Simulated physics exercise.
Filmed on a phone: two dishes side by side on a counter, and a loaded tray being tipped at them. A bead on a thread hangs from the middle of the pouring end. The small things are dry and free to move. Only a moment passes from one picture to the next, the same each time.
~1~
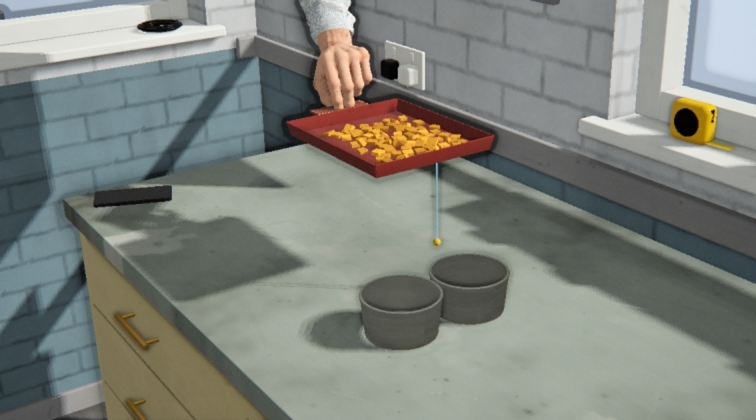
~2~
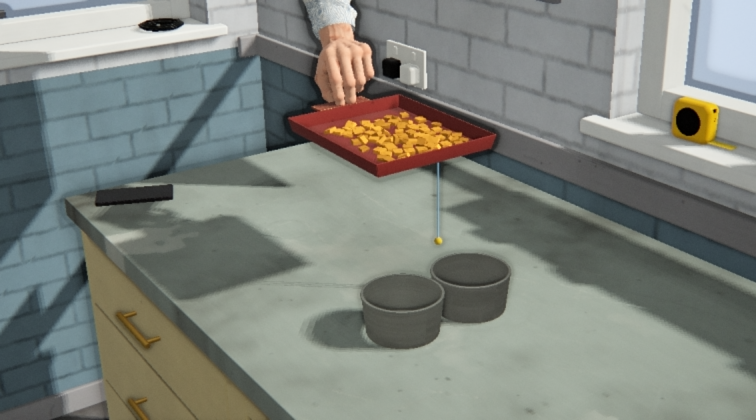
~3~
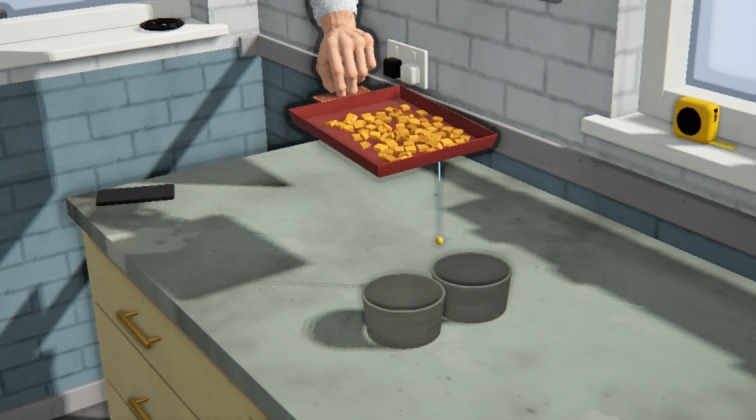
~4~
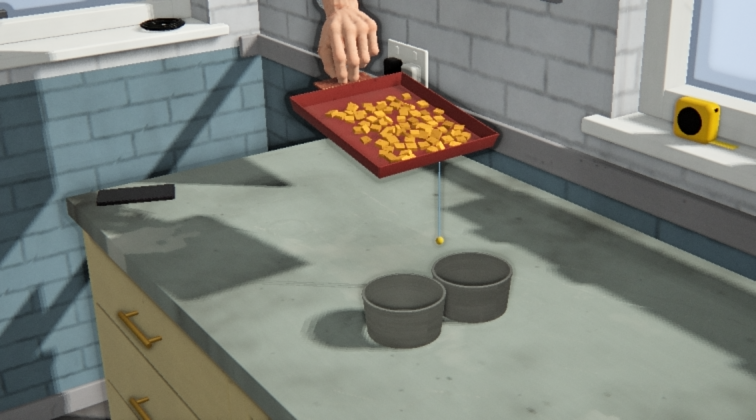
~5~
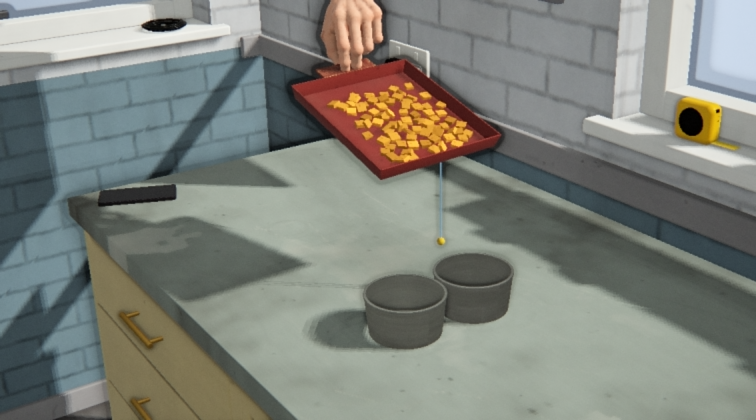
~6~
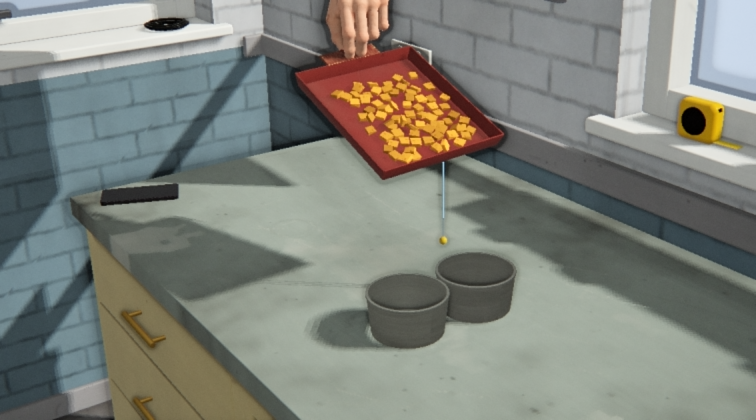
On a grey kitchen counter, a hand gradually tilting a red tray of small orange-yellow pieces above two dark round dishes.
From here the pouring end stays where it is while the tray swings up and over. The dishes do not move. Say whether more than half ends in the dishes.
Caught overall: The larger part.
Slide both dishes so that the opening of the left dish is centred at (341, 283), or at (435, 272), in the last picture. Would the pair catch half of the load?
At the first place below a half, at the second most of it.
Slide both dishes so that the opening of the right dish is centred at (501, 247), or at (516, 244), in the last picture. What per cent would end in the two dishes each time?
The first gives 70 %, the second 60 %.
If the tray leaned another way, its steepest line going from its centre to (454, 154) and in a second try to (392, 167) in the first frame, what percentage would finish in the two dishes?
Near 10 % and 20 %.
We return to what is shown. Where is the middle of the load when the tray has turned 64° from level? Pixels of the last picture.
Close to (433, 136).
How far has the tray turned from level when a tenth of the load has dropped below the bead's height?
At about 90°.
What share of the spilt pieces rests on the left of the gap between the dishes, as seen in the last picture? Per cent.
Close to 40 per cent.
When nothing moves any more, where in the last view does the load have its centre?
Close to (462, 305).
Shortly afterwards, tray tipped steeply; the whole lot on the tray.
Next, tray tipped past a quarter turn; near two thirds on the tray; a little in the left dish; a little in the right dish; only a few outside both; a little in the air.
Some moments later, tray tipped past a quarter turn; near a third in the left dish; near half in the right dish; near a quarter outside both; only a few in the air.
In the end, tray tipped past a quarter turn; near a third in the left dish; near half in the right dish; near a quarter outside both; only a few in the air.
